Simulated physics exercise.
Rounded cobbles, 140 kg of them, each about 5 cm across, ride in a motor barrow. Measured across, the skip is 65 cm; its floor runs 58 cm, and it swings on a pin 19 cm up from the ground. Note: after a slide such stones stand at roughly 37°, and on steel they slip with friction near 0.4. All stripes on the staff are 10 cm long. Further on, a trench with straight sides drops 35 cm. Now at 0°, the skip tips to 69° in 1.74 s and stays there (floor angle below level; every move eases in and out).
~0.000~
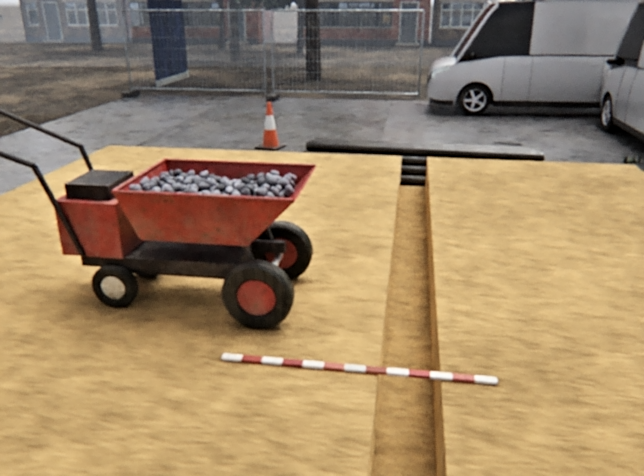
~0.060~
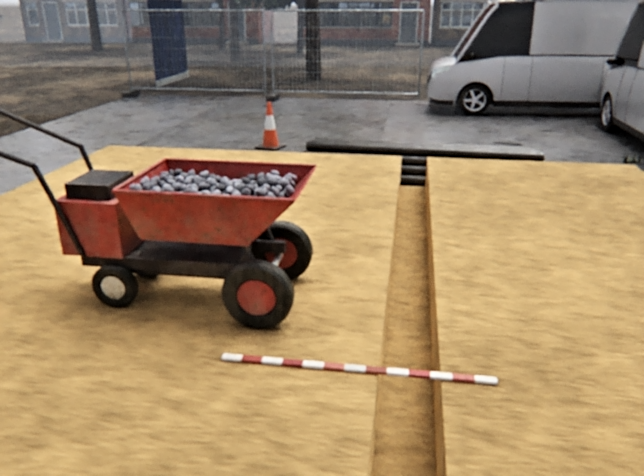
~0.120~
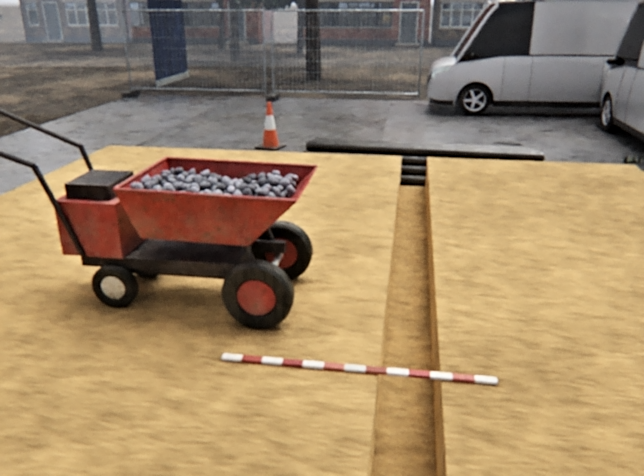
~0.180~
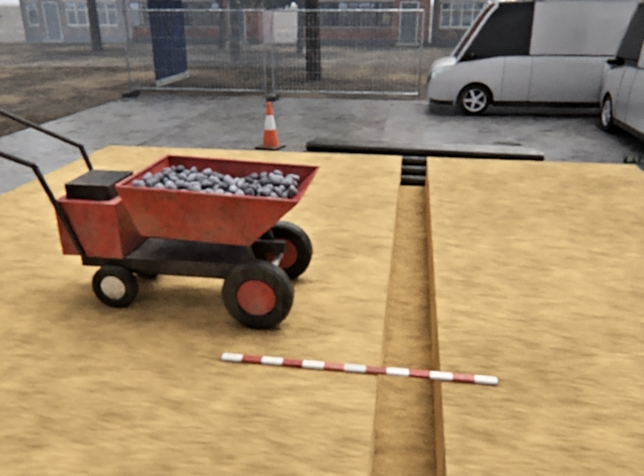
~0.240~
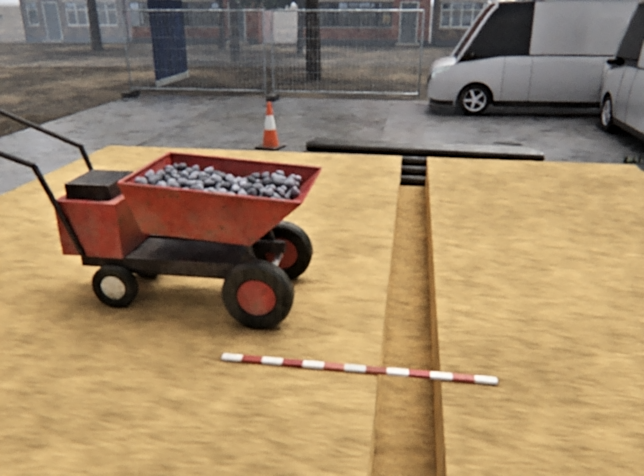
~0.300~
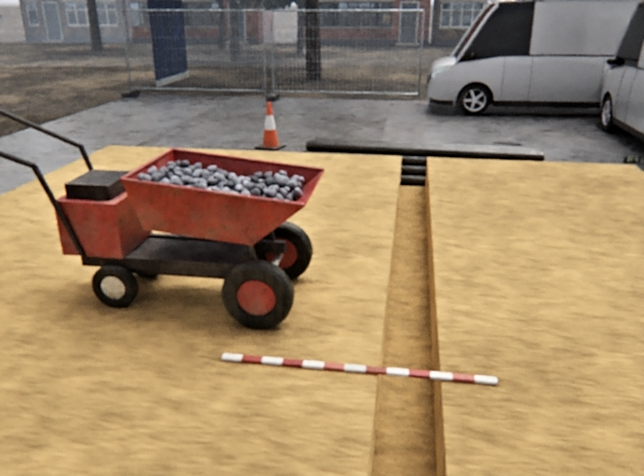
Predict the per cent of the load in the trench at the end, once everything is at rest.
Near 96 per cent.
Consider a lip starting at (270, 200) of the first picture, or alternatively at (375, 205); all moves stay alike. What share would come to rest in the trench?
First spot about 80, second spot about 15 per cent.
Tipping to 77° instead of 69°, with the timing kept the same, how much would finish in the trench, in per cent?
It would be close to 100 percent.
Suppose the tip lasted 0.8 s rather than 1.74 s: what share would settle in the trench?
Probably about 85 in a hundred.
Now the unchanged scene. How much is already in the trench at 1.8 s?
At that moment: Approx. 60 %.
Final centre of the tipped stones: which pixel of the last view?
The stones end up centred near (411, 347).
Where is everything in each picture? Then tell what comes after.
In the first picture, the skip is at 0°, its lip at (294, 201); the top of the load is at (219, 180).
In the second picture, the skip is at 0°, its lip at (294, 201); the top of the load is at (204, 180); the stones move at 0.1 m/s on average.
In the third picture, lip at (296, 201), floor tilted 1°, highest stones at (205, 179); the stones move at 0.1 m/s on average.
In the fourth picture, the skip is at 2°, its lip at (298, 202); the top of the load is at (196, 177); the stones move at 0.2 m/s on average.
In the fifth picture, the skip is at 4°, its lip at (301, 204); the top of the load is at (191, 175); the stones move at 0.3 m/s on average.
In the sixth picture, lip at (304, 205), floor tilted 5°, highest stones at (187, 171); the stones move at 0.3 m/s on average.
After 1.3 s the floor is at 58°; 99 % in the skip, 1 % in the trench; the foremost stones are at (385, 272).
After 1.8 s the floor is at 69°; 37 % in the skip, 1 % short of the trench, 60 % in the trench, 2 % past the trench; the foremost stones are at (470, 312).
After 2.2 s the floor is at 69°; 12 % in the skip, 2 % short of the trench, 83 % in the trench, 4 % past the trench; the foremost stones are at (509, 323).
After 4.1 s the floor is at 69°; 0 % in the skip, 96 % in the trench, 4 % past the trench; the foremost stones are at (529, 325).
